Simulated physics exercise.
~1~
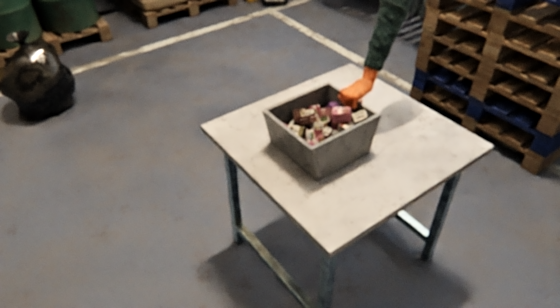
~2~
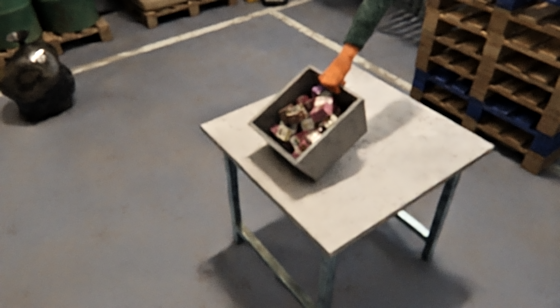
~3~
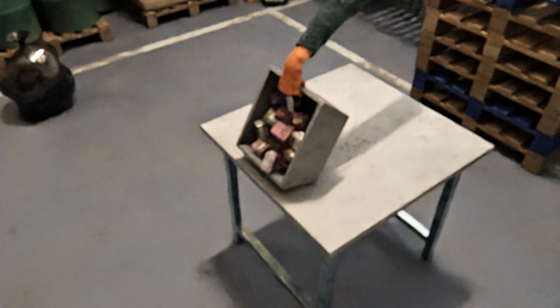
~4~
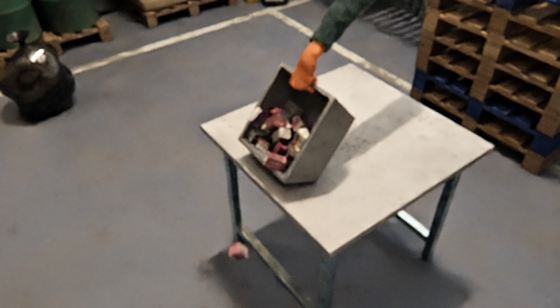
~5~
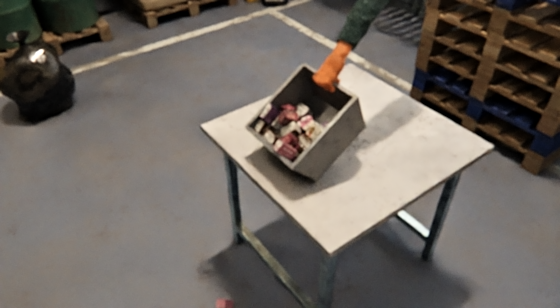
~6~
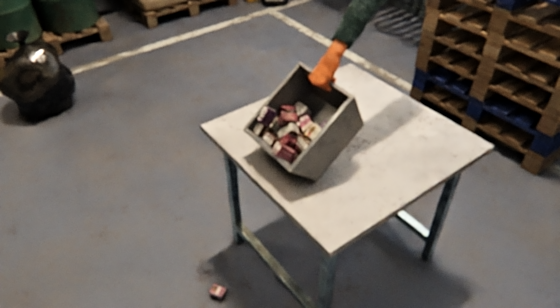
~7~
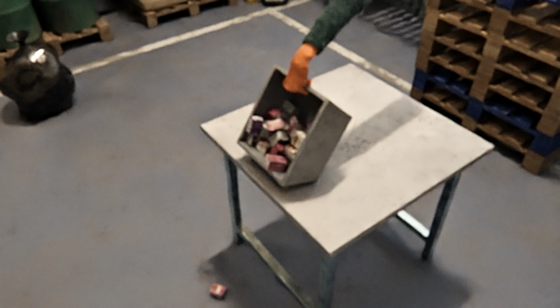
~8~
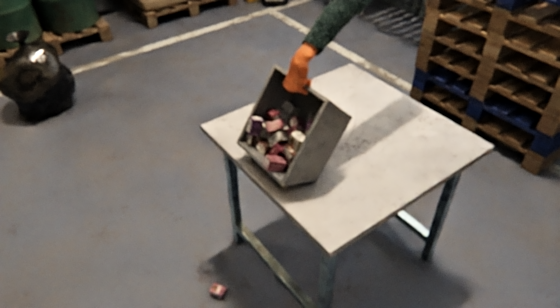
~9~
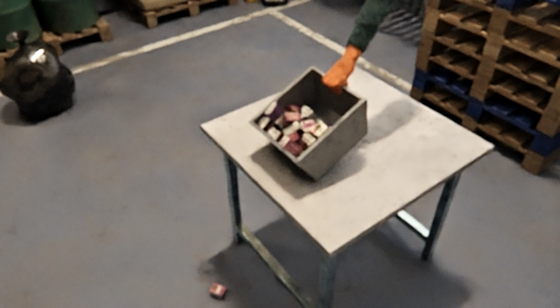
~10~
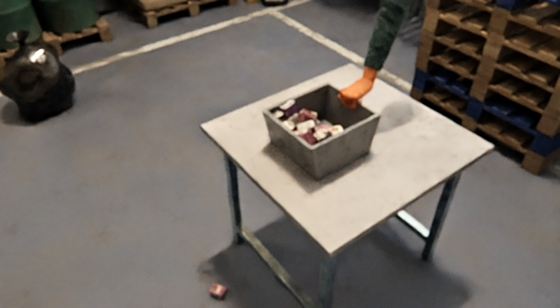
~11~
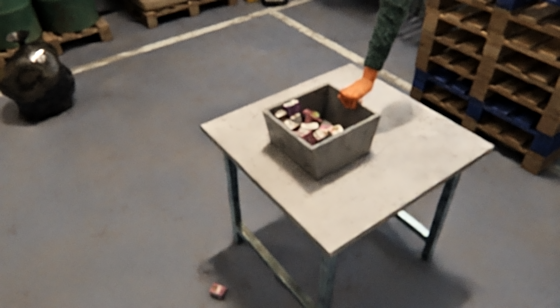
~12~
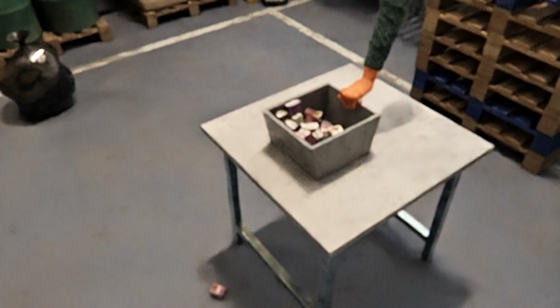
An orange-gloved hand tipped a grey tote of small cartons steeply up on a table, and one carton dropped to the floor. The hand lowered the tote partway, raised it again, then set it flat with the rest still inside.
